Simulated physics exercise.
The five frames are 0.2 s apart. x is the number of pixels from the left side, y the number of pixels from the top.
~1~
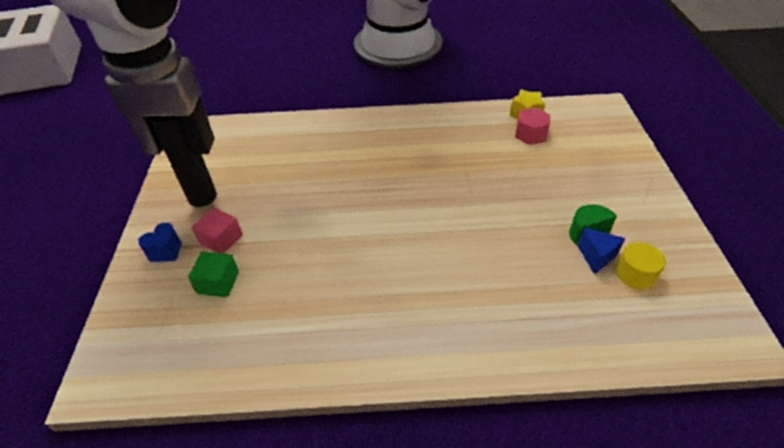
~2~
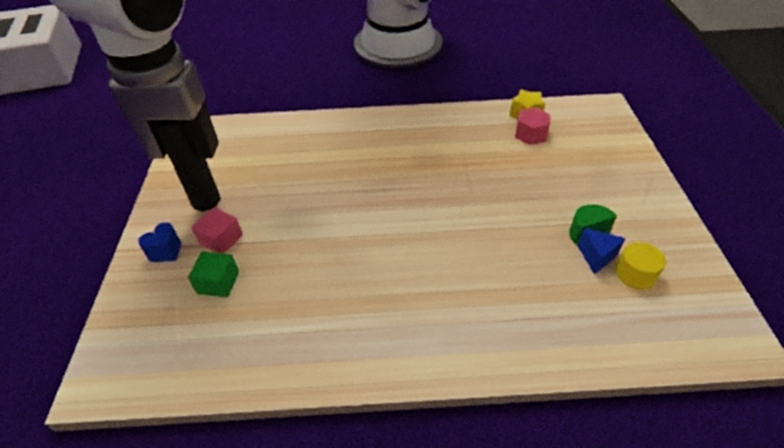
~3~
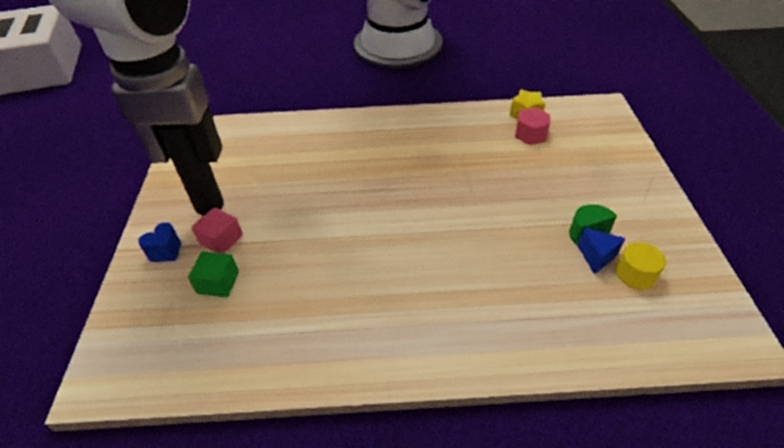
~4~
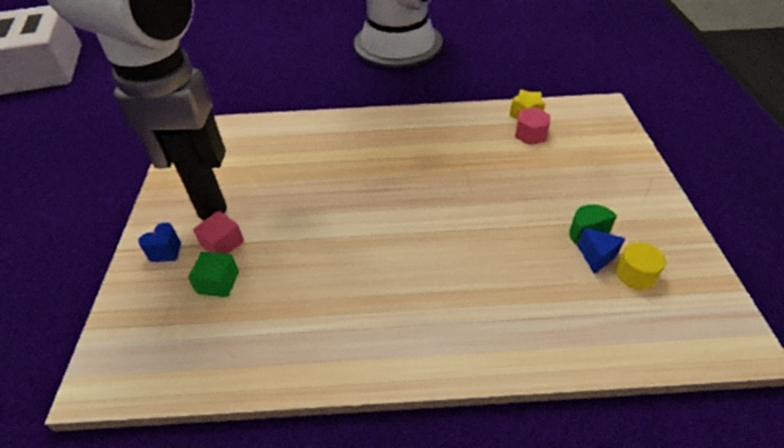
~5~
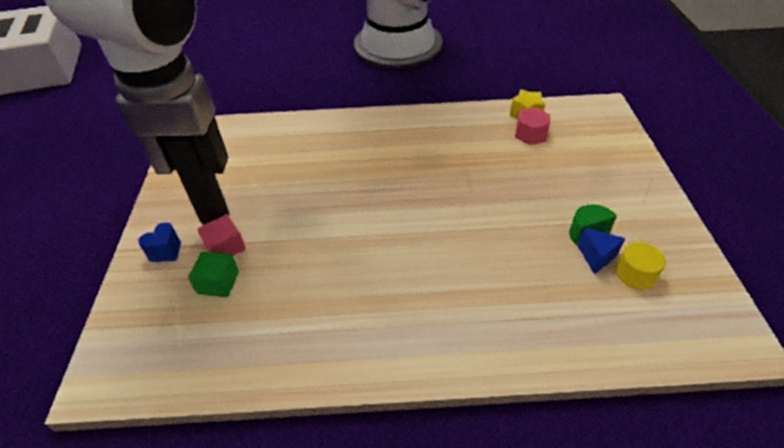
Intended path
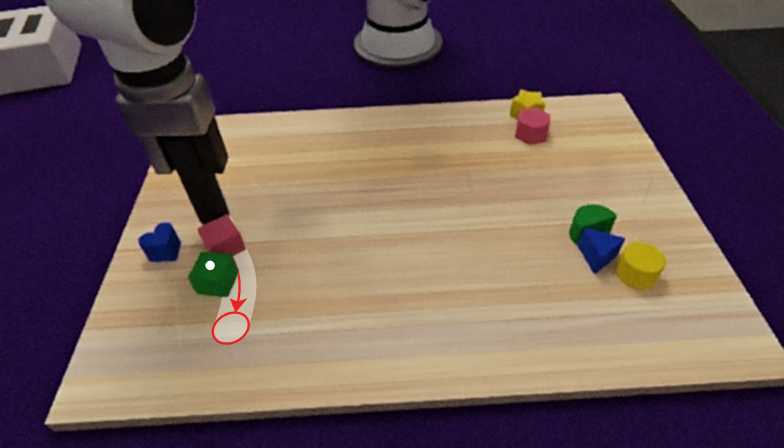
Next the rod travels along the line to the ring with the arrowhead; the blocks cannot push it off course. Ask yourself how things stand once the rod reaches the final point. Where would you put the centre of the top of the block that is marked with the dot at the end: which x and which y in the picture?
I think it will end close to (165, 374).
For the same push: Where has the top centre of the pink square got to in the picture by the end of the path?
I'd say the pink square ends with its top centre at (204, 348).
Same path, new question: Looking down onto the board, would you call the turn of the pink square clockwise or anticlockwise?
From the top: Clockwise.
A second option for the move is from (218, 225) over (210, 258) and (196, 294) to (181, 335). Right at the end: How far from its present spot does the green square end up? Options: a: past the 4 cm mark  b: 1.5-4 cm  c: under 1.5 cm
a - past the 4 cm mark.
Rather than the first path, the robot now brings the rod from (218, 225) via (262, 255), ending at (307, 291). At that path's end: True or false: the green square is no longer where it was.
My answer: True.
Drawn move, from (218, 225) via (231, 254) and (240, 287), ending at (231, 328); the dot is on the green square.
On the path given first. One third of the way, rod (227, 245); green square (204, 293); pink square (222, 264), turned 35° clockwise.
Two thirds of the way, rod (236, 278); green square (191, 330), turned 15° clockwise; pink square (222, 303), turned 60° clockwise.
At the end, rod (227, 319); blue heart-shaped block still; green square (165, 374), turned 25° clockwise; pink square (204, 348), turned 70° clockwise.
